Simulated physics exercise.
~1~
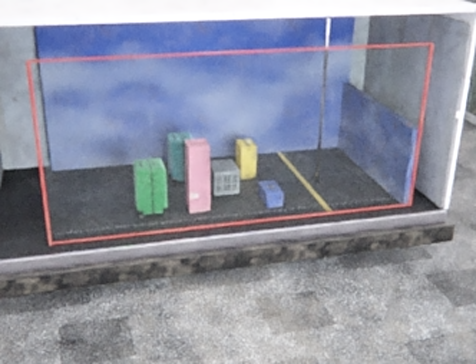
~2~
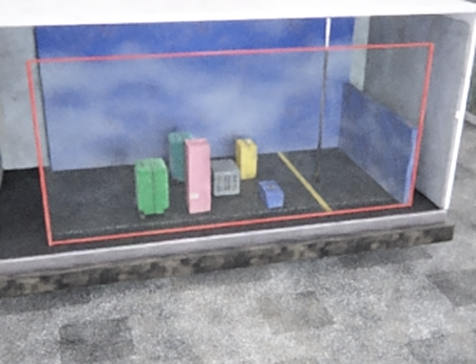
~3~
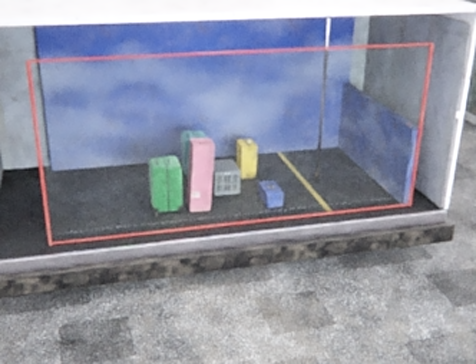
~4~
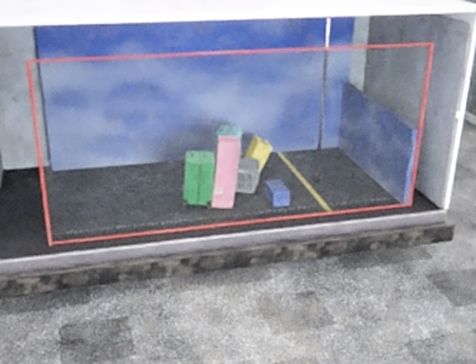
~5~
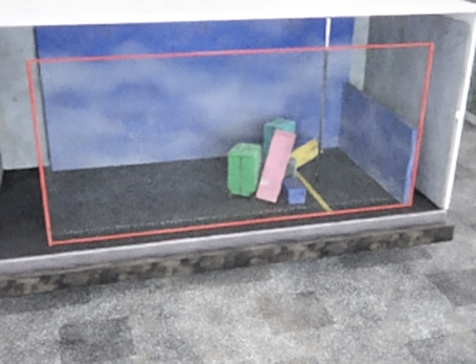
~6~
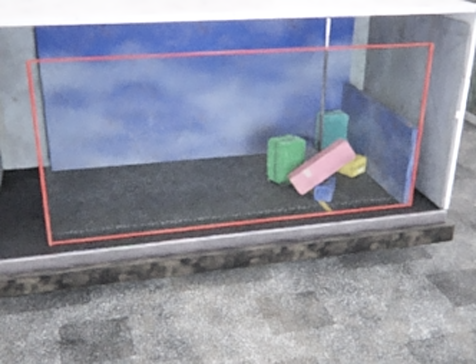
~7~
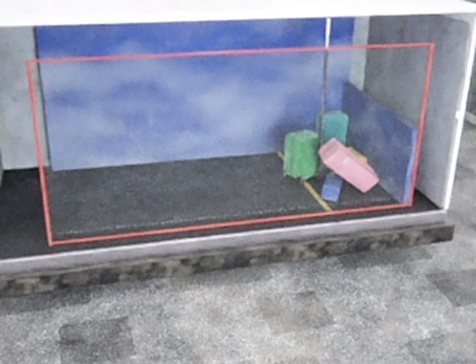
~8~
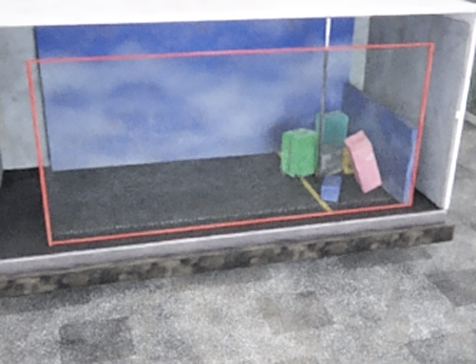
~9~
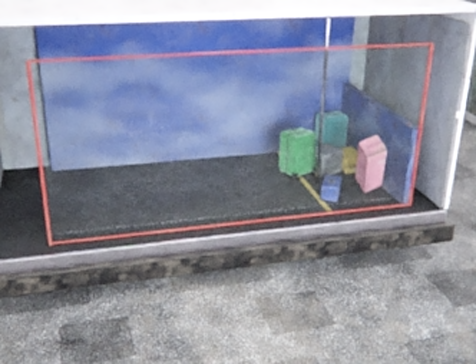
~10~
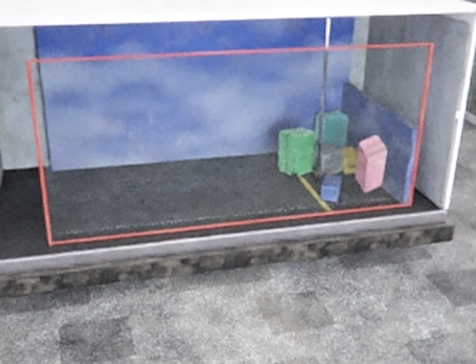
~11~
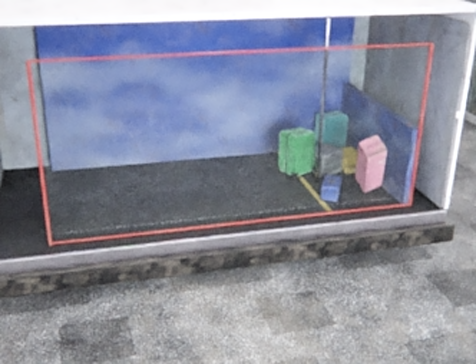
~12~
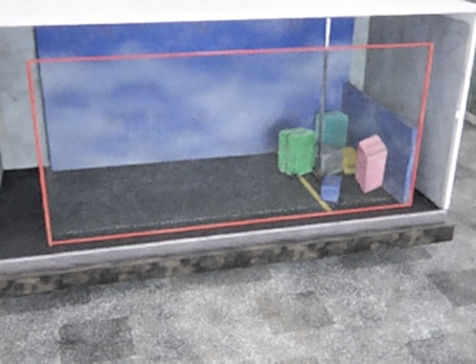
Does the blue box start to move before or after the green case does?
The blue box starts to move after the green case, which is already sliding right while the blue box stays put.
